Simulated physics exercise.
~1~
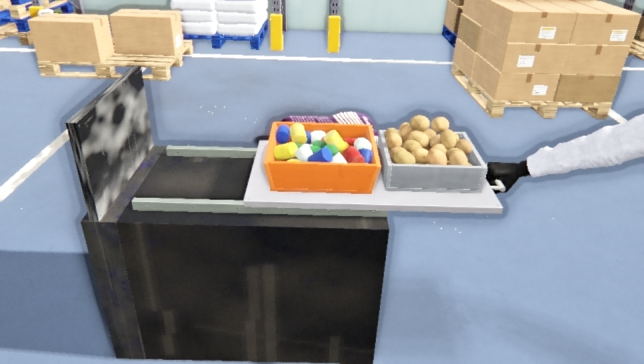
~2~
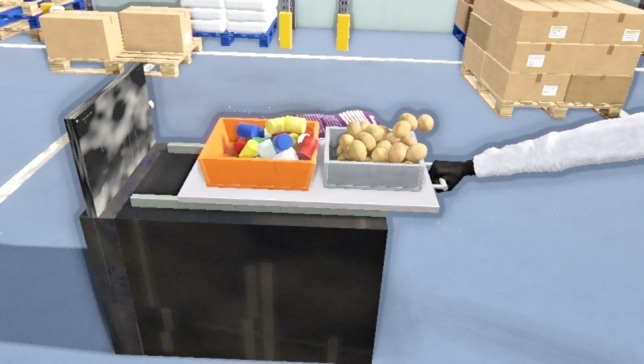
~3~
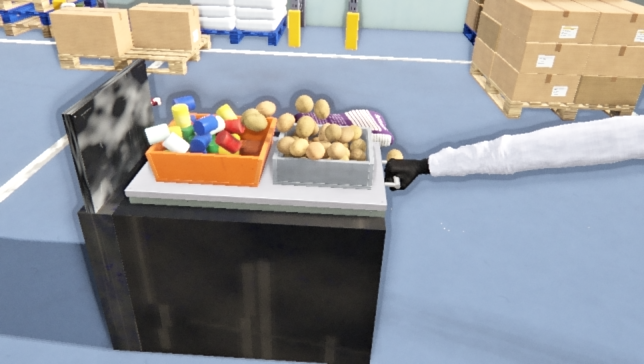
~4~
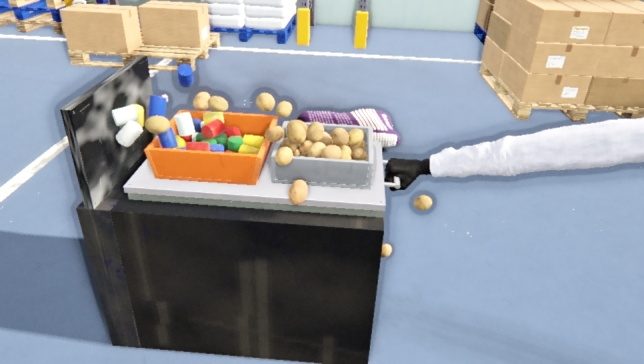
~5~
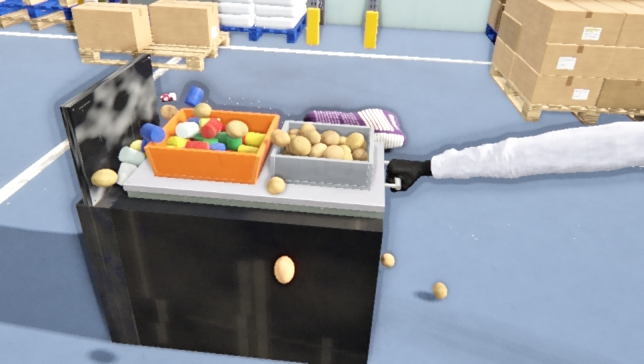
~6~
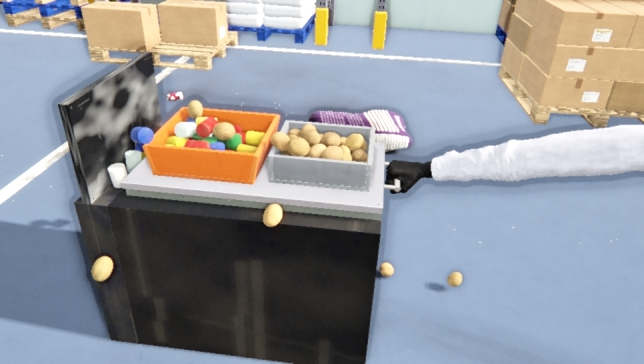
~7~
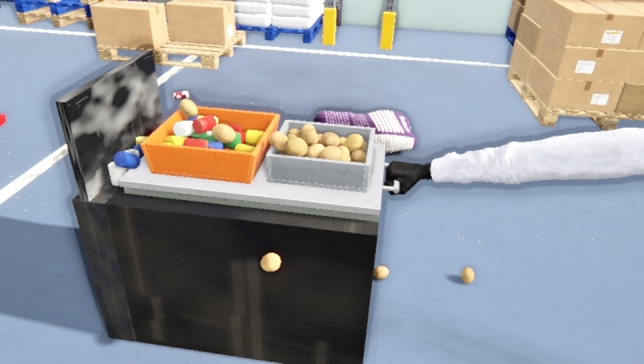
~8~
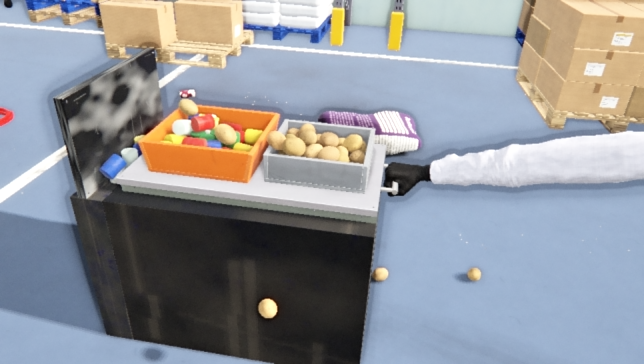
In a warehouse, a gloved hand pushing a shelf of two crates left until it stops, potatoes and spice jars spilling out.
